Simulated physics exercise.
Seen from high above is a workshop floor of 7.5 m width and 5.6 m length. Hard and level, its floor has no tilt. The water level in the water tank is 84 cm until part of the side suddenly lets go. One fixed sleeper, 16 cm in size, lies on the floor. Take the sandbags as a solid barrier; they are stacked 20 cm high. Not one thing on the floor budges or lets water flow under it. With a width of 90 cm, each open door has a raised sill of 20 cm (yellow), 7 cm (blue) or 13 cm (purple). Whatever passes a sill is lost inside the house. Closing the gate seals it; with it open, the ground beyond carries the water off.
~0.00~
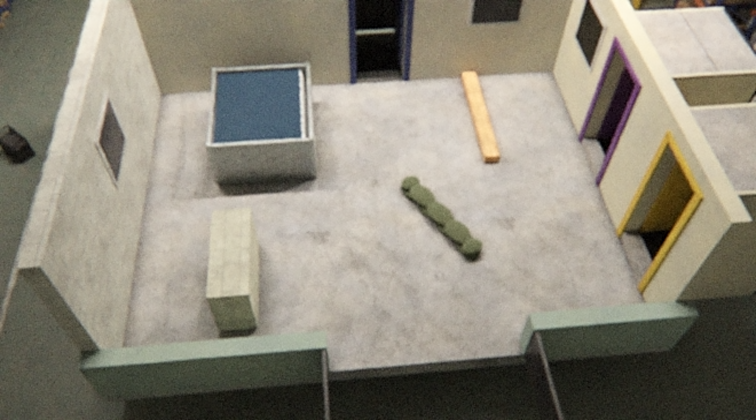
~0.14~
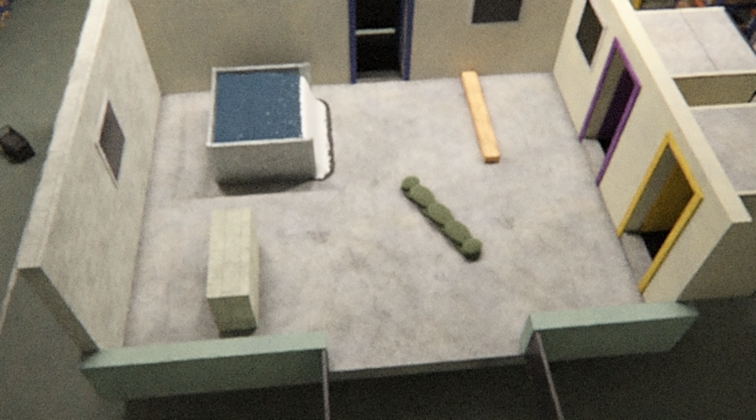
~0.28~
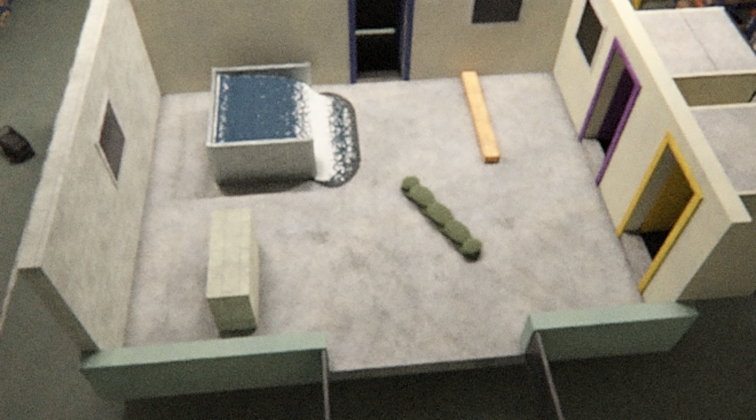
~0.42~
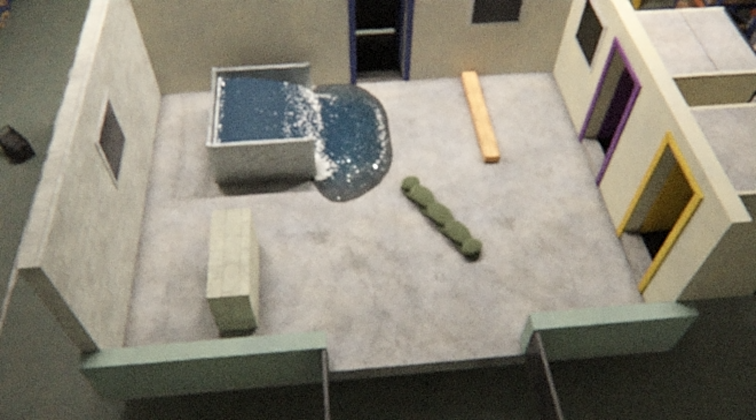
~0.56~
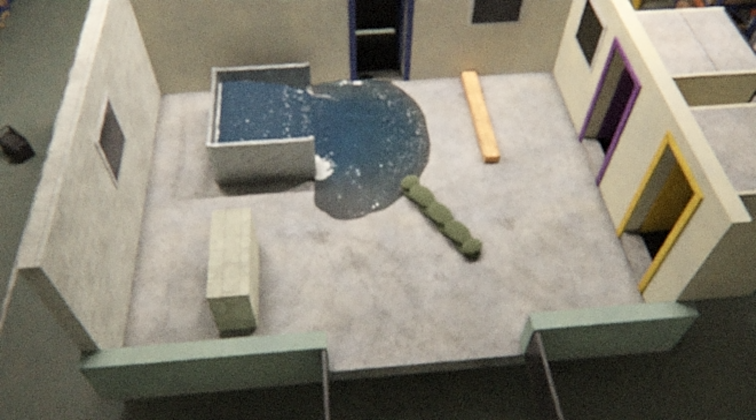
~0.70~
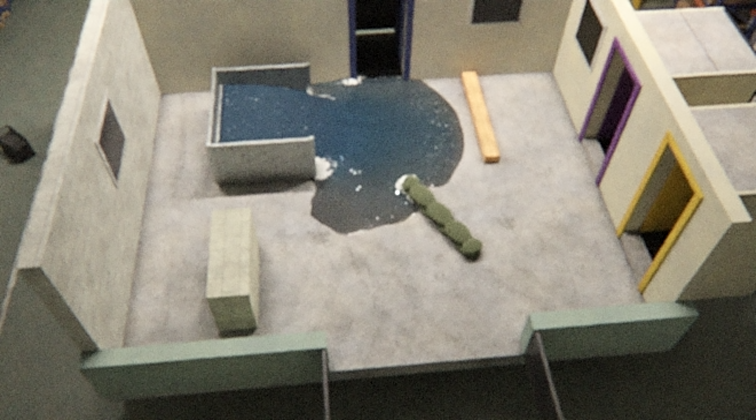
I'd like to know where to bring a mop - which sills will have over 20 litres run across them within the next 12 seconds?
Yellow door: No mop needed. Blue door: Mop needed. Purple door: Mop needed.
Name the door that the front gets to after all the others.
I'd go with the yellow one.
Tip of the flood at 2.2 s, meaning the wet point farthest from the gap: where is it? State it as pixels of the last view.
I'd mark it close to (624, 274).
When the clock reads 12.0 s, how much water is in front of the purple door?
Roughly 5.5 cm deep.
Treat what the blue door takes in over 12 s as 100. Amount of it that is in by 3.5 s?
Roughly 75%.
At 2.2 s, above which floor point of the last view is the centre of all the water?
Around (415, 137).
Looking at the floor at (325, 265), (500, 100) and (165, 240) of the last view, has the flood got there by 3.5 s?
Going through the three points: Not yet touched, then awash, then not yet touched.
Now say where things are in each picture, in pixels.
The water tank at (261, 106) is whole and still, 84 cm deep, in the first picture.
Water pours out at (310, 128) and has run 1.0 m, to (313, 101); deepest outside 21 cm, 84 cm at the water tank's back, in the second picture.
Water pours out at (311, 129) and has run 1.2 m, to (332, 95); deepest outside 40 cm, 78 cm at the water tank's back, in the third picture.
The front is at (350, 86), 1.5 m from the gap at (311, 130); 3.0 m2 of floor is under water; 72 cm left at the back of the water tank, in the fourth picture.
The front is at (409, 100), 2.0 m from the gap at (311, 131); 5.2 m2 of floor is under water; 68 cm left at the back of the water tank, in the fifth picture.
The front is at (459, 133), 2.6 m from the gap at (311, 131); 7.1 m2 of floor is under water; 60 cm left at the back of the water tank, in the sixth picture.
After 1.4 s water covers 40 % of the floor and is deepest (33 cm) near (464, 77); yellow door not reached, blue door 16 cm at the sill, 15 L in, purple door not reached.
After 2.2 s water covers 50 % of the floor and is deepest (38 cm) near (545, 72); yellow door 4 cm at the sill, 0 L in, blue door 12 cm at the sill, 42 L in, purple door 23 cm at the sill, 14 L in.
After 3.5 s water covers 55 % of the floor and is deepest (22 cm) near (645, 327); yellow door 10 cm at the sill, 0 L in, blue door 8 cm at the sill, 57 L in, purple door 14 cm at the sill, 35 L in.
After 7.0 s water covers 75 % of the floor and is deepest (16 cm) near (613, 245); yellow door 15 cm at the sill, 0 L in, blue door 6 cm at the sill, 77 L in, purple door 5 cm at the sill, 37 L in.
After 12.0 s water covers 90 % of the floor and is deepest (10 cm) near (498, 128); yellow door 5 cm at the sill, 0 L in, blue door 4 cm at the sill, 77 L in, purple door 5 cm at the sill, 38 L in.
